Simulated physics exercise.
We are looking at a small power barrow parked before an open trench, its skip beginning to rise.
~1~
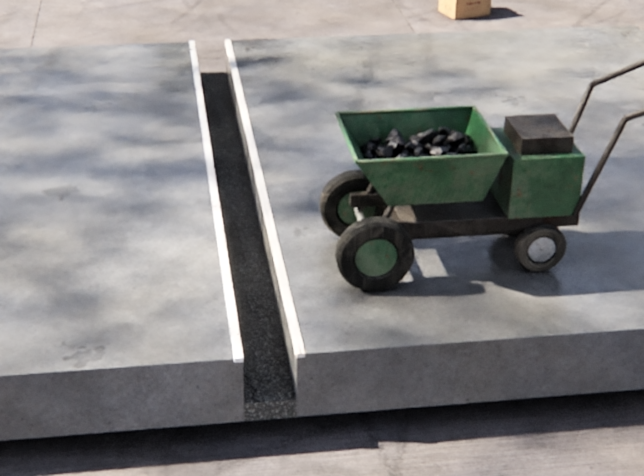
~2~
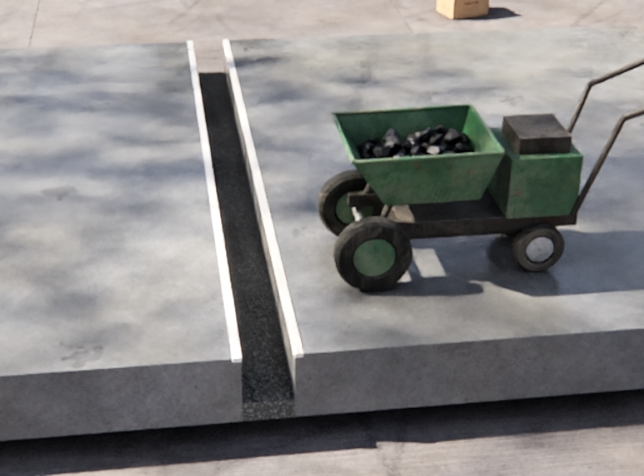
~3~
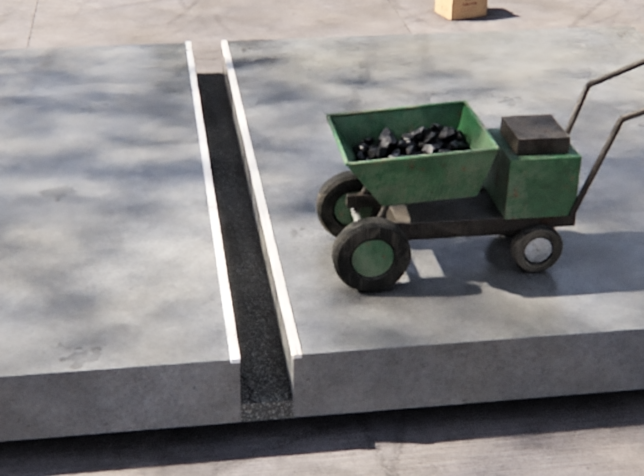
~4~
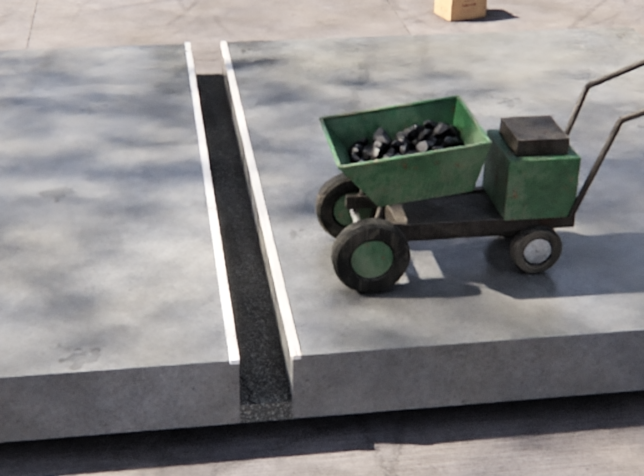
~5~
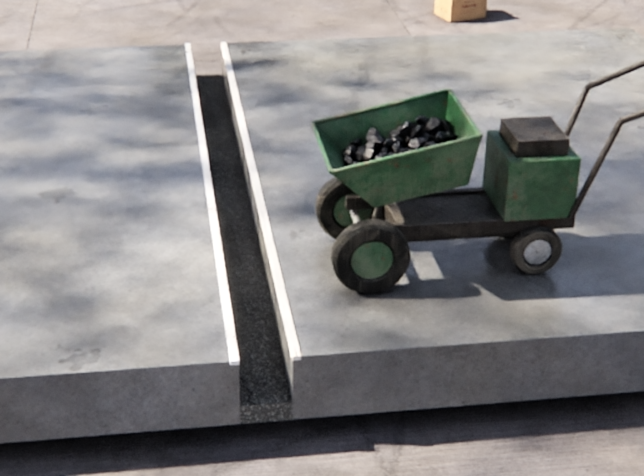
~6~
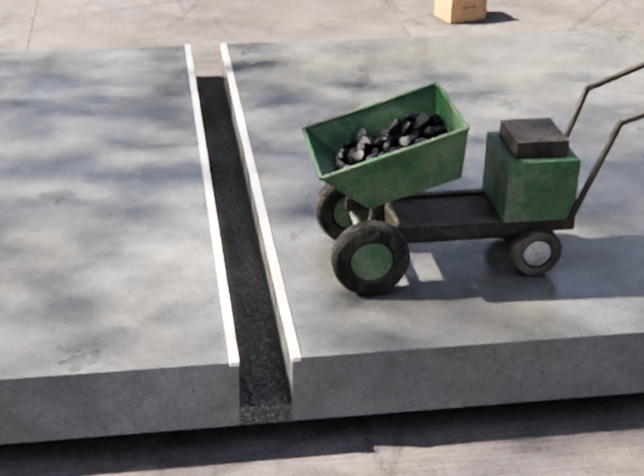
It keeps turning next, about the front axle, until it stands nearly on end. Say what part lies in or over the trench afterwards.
The trench takes in the main portion of the load.
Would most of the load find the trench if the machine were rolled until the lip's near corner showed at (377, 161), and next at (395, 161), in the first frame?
The bulk; the bulk.
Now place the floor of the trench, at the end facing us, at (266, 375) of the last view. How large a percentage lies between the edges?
About 60 percent.
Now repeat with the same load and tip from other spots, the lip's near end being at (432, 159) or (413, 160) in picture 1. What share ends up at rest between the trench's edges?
That works out to 50 per cent for the first position and 80 per cent for the second.
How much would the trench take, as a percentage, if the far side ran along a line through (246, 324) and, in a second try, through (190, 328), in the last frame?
Roughly 30 % and 100 %.
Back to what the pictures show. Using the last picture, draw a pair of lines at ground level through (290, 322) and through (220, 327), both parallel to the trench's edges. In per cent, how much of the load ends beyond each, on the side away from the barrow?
Around 100 in a hundred for the first, 30 in a hundred for the second.
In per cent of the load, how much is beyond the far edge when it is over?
Estimate: Around 35 per cent.
Just after the last frame, skip tipped steeply; every one in the skip.
A moment on, skip tipped right over; the larger part in the skip; roughly a quarter in or heaped over the trench; about a tenth beyond it; just a few falling.
Further on, skip tipped right over; just a few in the skip; roughly two thirds in or heaped over the trench; roughly a third beyond it.
When it is over, skip tipped right over; roughly two thirds in or heaped over the trench; roughly a third beyond it.
